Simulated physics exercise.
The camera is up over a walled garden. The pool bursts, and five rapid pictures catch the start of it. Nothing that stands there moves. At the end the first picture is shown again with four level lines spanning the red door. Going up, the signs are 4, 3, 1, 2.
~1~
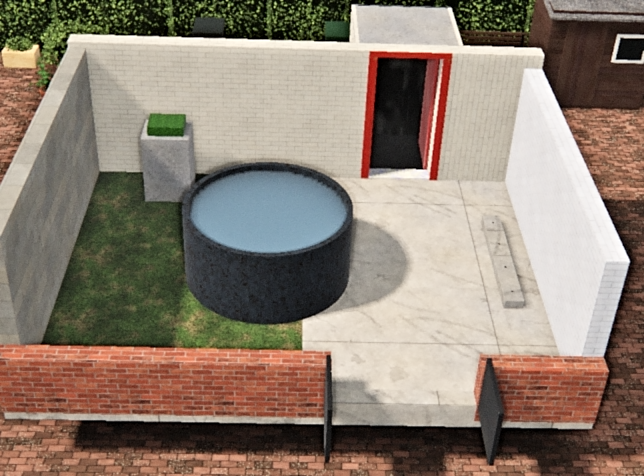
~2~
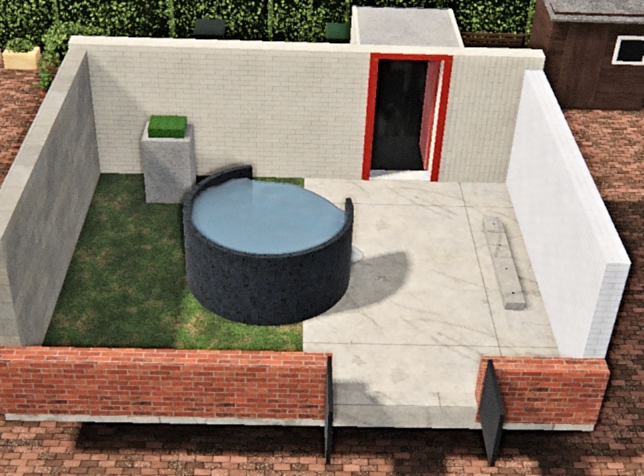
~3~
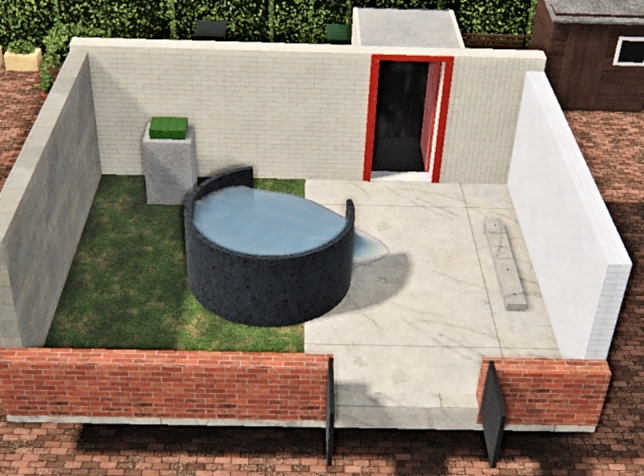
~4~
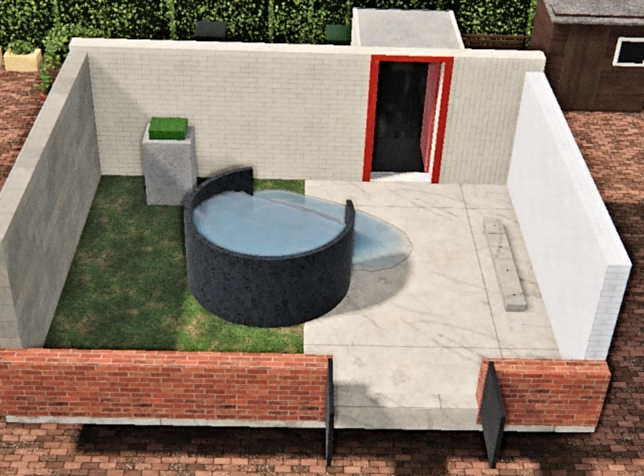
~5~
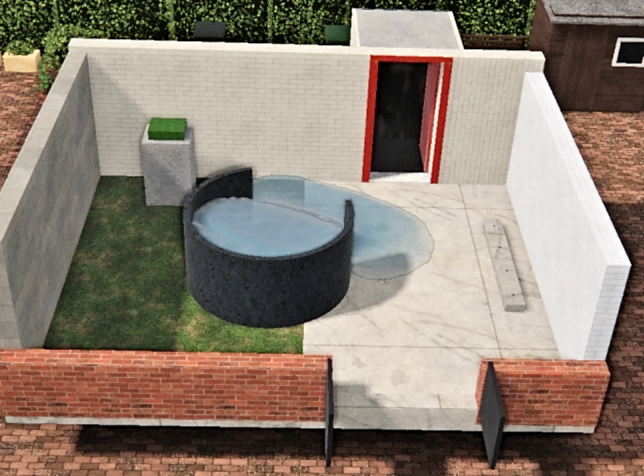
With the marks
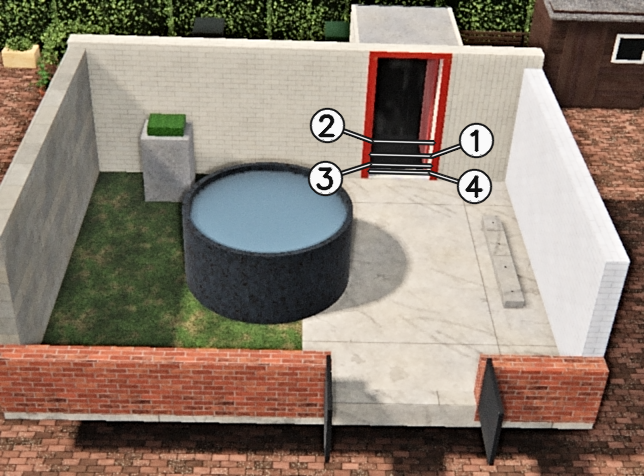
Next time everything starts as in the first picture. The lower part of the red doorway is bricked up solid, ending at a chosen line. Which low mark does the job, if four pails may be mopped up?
1 is the one.
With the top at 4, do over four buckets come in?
Yes, it does.
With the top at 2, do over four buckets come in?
No.
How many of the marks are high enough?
Two of them.
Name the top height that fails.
Here it is height 3.
On the marked copy, 1 at (401, 155); 2 at (402, 141); 3 at (400, 165); 4 at (399, 172); from the bottom up 4, 3, 1, 2.
With 1, a splash gets over, under a bucket.
With 2, nothing gets over.
With 3, about 9 bucketfuls get in.
With 4, dozens of bucketfuls pour in.
